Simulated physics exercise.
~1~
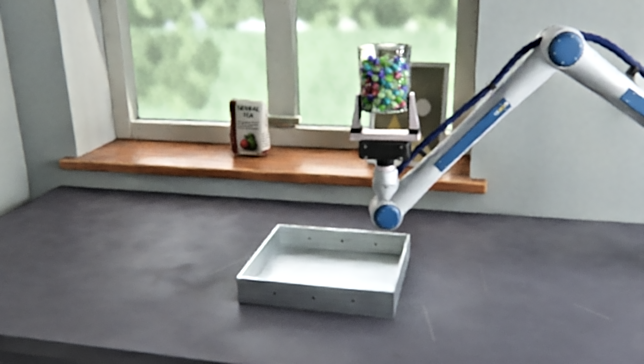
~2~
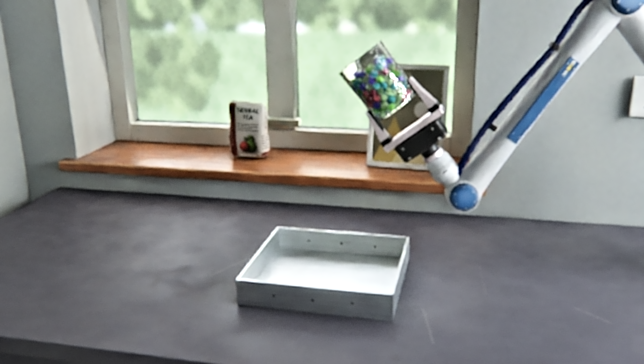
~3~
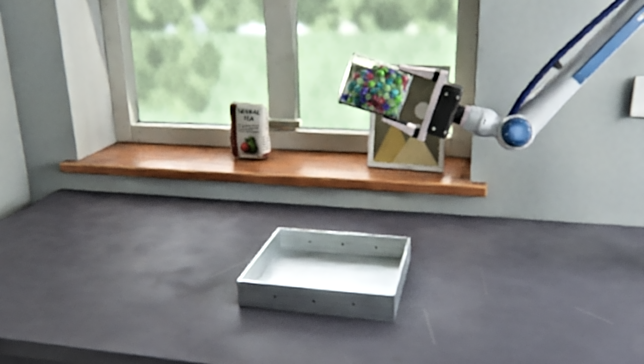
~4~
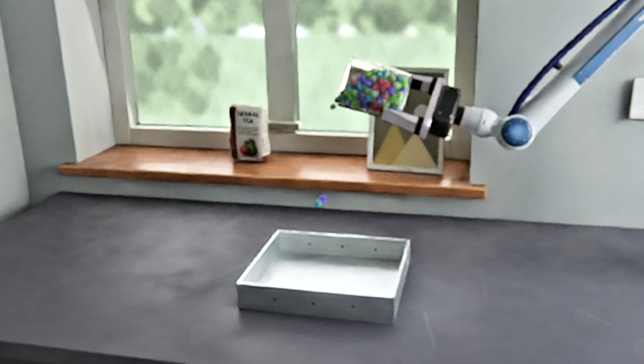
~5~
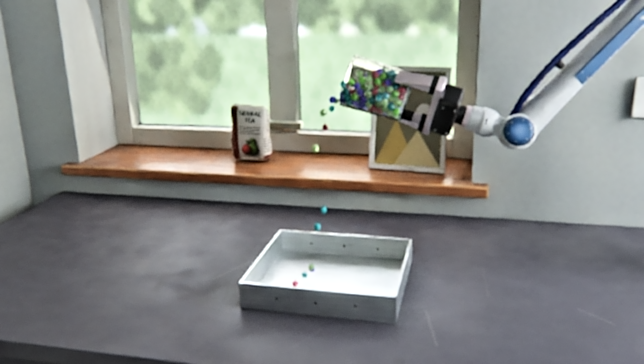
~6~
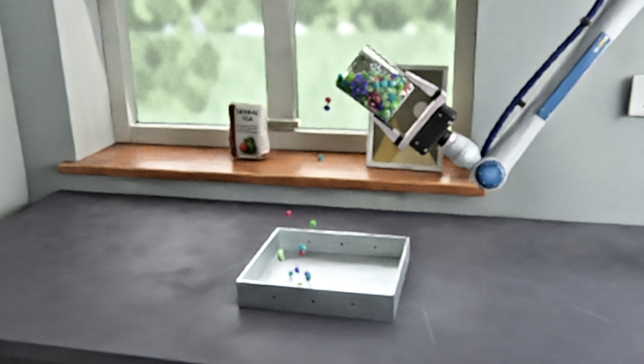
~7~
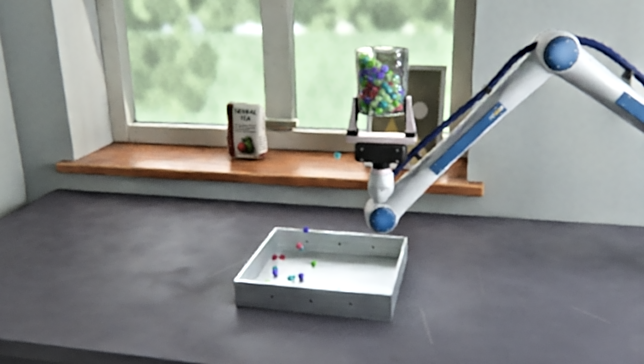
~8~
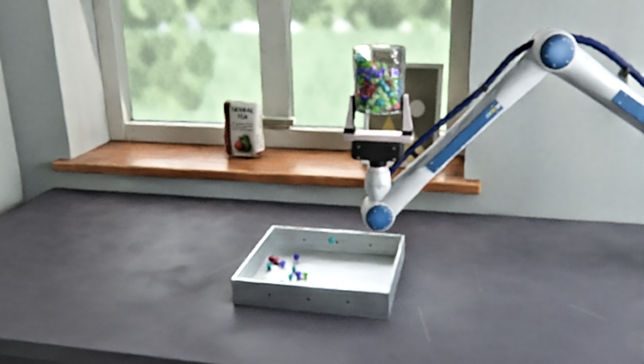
A clear cup packed with small, colourful round sweets is held up by a white and blue robot arm reaching in from the right. Below it, a pale, shallow tray sits on a dark table, before a window whose wooden sill holds a small carton and a framed picture, all seen from slightly above. The arm swings the cup right and tips it leftward onto its side. A few sweets spill from the mouth, dropping in a thin trickle into the tray. The arm then turns the cup upright again, still mostly full, leaving a small scattering of sweets in the tray.
